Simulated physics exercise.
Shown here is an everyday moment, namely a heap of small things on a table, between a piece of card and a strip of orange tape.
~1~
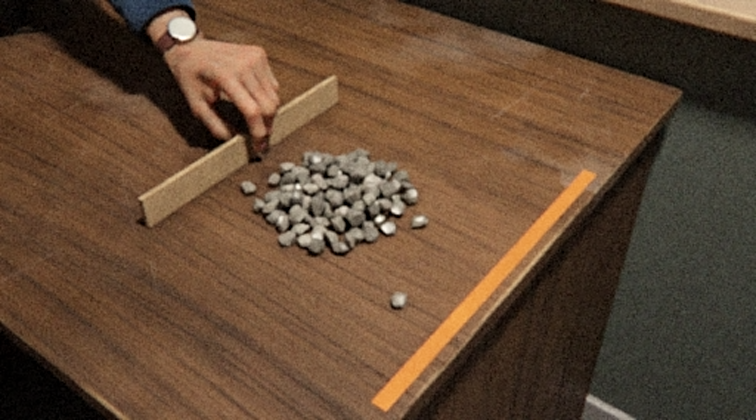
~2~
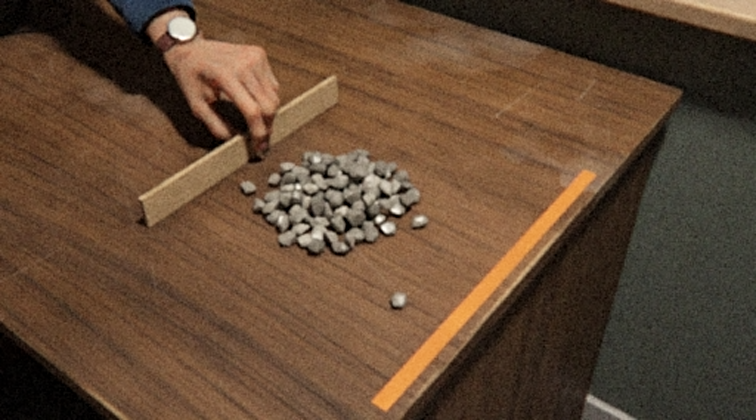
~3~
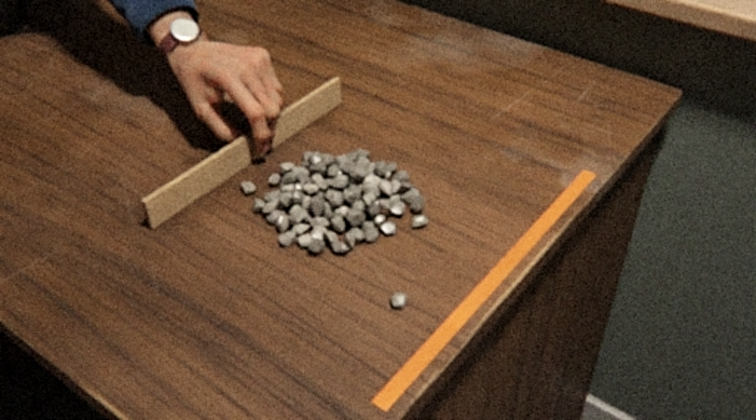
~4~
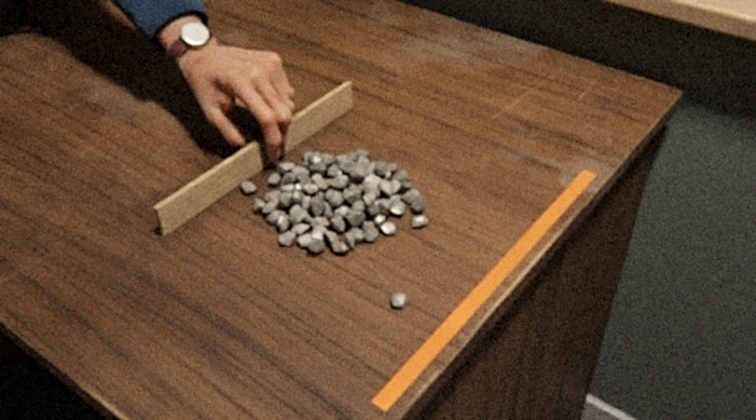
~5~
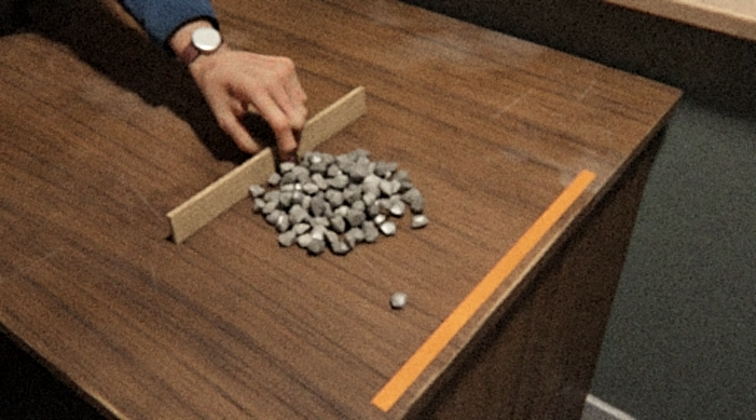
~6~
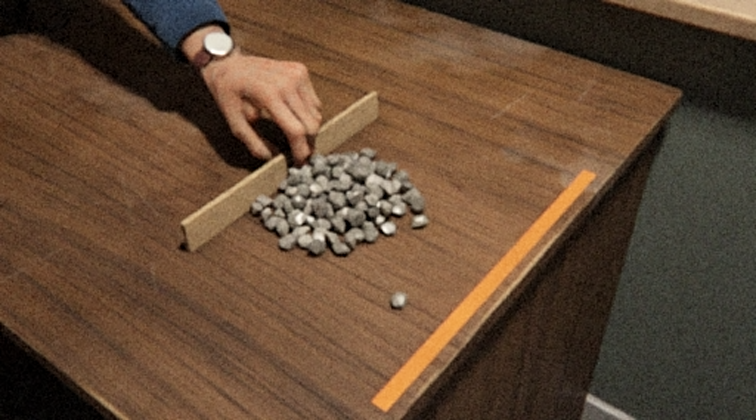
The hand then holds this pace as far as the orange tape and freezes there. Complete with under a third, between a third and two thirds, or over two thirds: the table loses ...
The table loses over two thirds.
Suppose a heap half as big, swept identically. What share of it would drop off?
Result: Near 100 %.
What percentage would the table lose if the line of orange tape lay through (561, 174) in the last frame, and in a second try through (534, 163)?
First try close to 70 percent, second try close to 30 percent.
Soon, piece of card still moving, near (392, 198); heap all on the table, its front near (498, 254).
A while on, piece of card stopped at the orange tape; heap most over the edge.
Towards the end, piece of card stopped at the orange tape; heap nearly all over the edge.
Finally, piece of card stopped at the orange tape; heap nearly all over the edge.
